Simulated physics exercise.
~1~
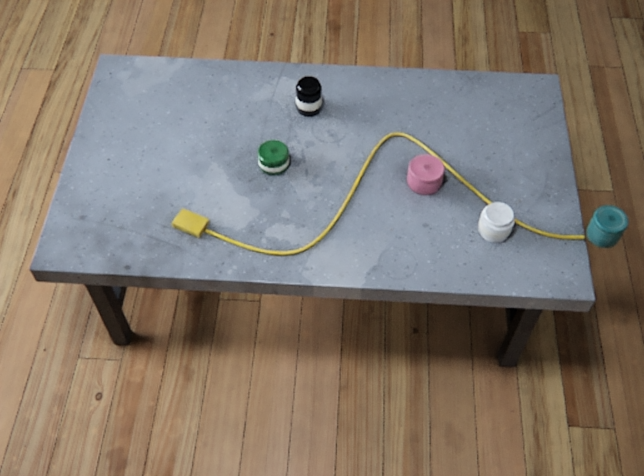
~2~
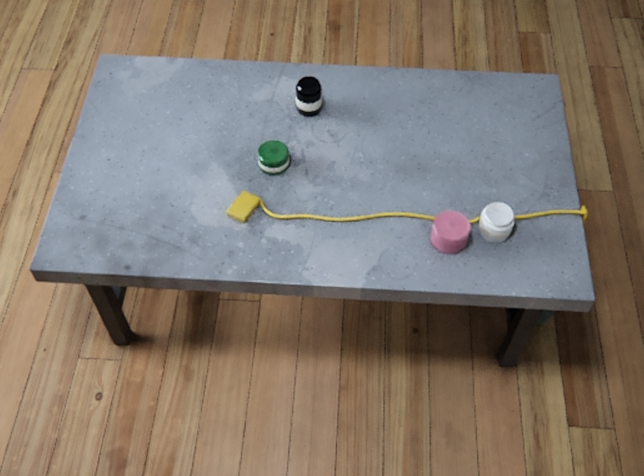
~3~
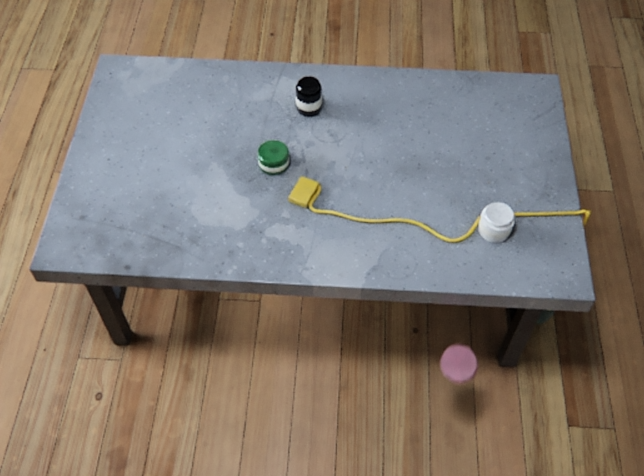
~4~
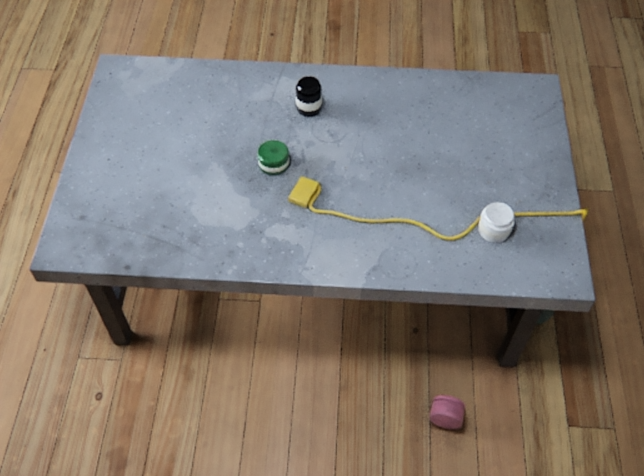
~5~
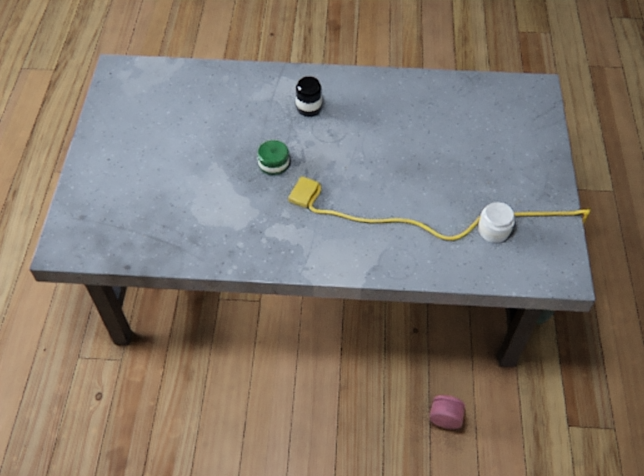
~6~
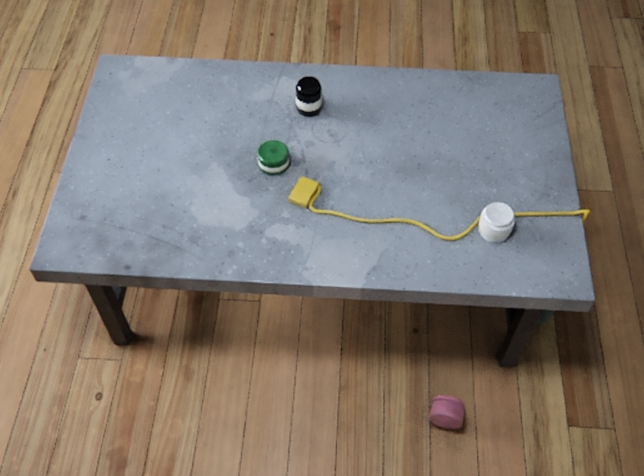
A grey workbench holds a yellow cable that slides right, knocking a pink tub to the floor.
